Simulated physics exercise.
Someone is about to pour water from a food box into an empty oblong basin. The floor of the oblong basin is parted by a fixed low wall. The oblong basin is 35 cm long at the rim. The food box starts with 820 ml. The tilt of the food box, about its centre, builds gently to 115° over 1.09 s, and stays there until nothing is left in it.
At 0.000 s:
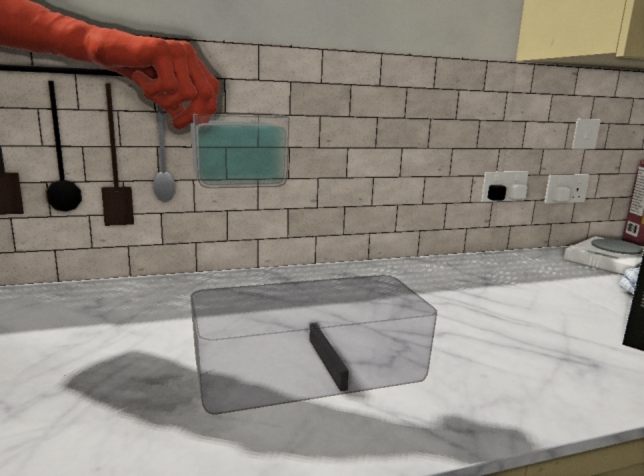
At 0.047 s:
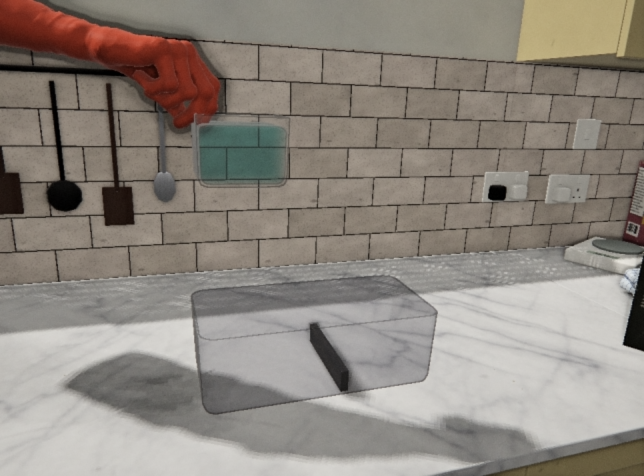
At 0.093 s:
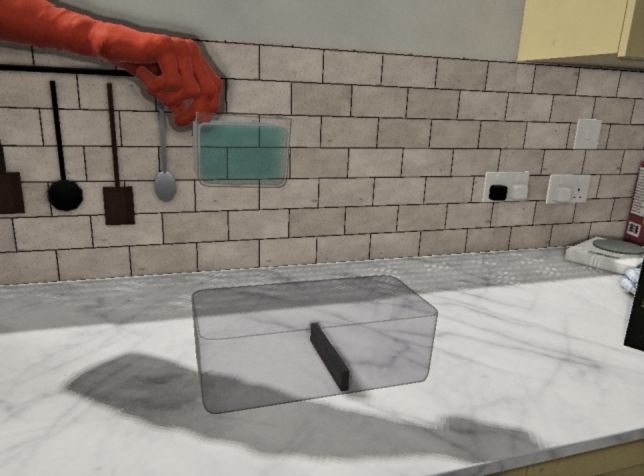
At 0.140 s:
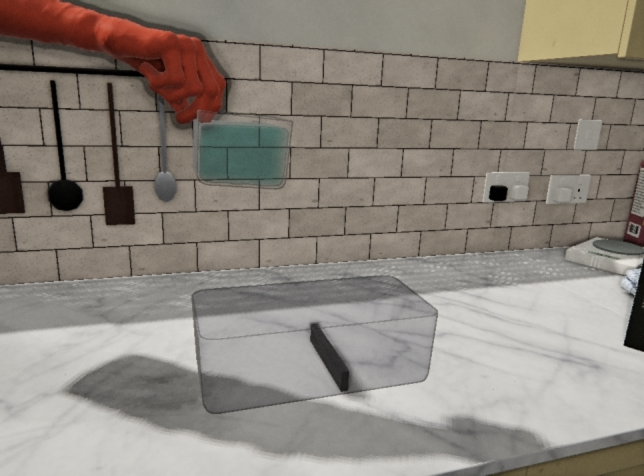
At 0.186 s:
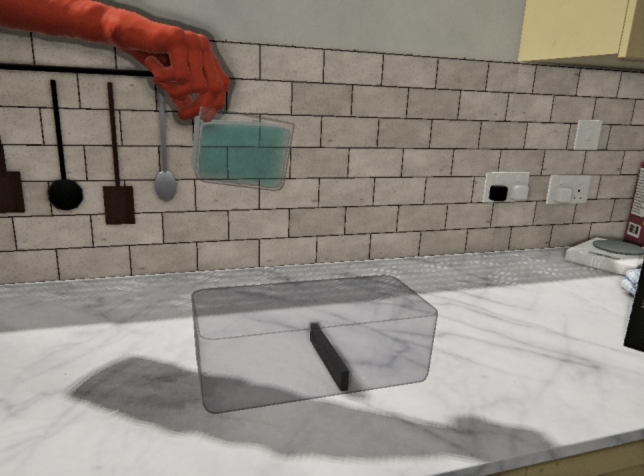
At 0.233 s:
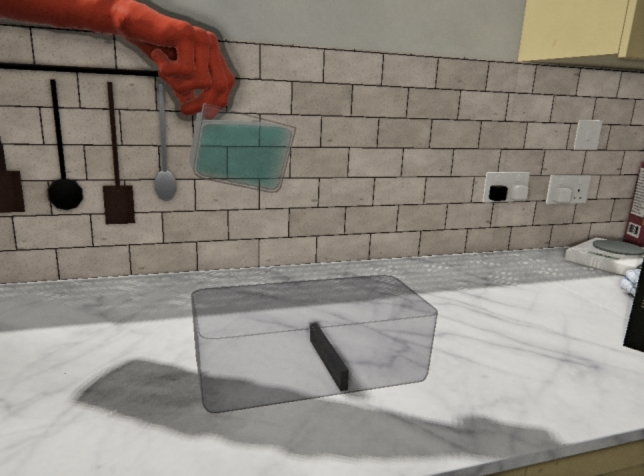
A red hand and arm reach in from the upper left, holding a small clear food box of teal water above a kitchen counter, seen from a fixed, slightly raised front view. Below sits an empty transparent oblong basin with a dark bar inside, on white marble before beige brick tiles, hanging utensils and sockets. The hand slowly tilts the box clockwise, its right side dipping slightly.
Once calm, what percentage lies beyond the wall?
The far part has some 64 per cent.
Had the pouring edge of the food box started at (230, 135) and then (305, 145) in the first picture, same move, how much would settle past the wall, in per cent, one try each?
In turn about 10 and 75 per cent.
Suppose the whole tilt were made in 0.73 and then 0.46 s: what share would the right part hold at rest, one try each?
In turn about 60 and 40 per cent.
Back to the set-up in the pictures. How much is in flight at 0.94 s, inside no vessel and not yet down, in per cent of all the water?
Some 20 per cent.
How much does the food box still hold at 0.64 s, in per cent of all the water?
About 58 per cent.
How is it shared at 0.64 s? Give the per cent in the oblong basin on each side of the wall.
Left about 2, right about 4.
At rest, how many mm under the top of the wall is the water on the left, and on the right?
Some 24 mm on the left and 10 mm on the right.
By 0.64 s the tilt is 73° and 58 per cent is still to pour, 2 is left of the wall and 4 right of it.
By 0.94 s the tilt is 110° and 9 per cent is still to pour, 8 is left of the wall and 63 right of it.
By 1.25 s the tilt is 115° and 0 per cent is still to pour, 30 is left of the wall and 67 right of it.
By 1.59 s the tilt is 115° and 0 per cent is still to pour, 34 is left of the wall and 64 right of it.
At rest 34 per cent lies left of the wall, 64 right of it and 2 outside.
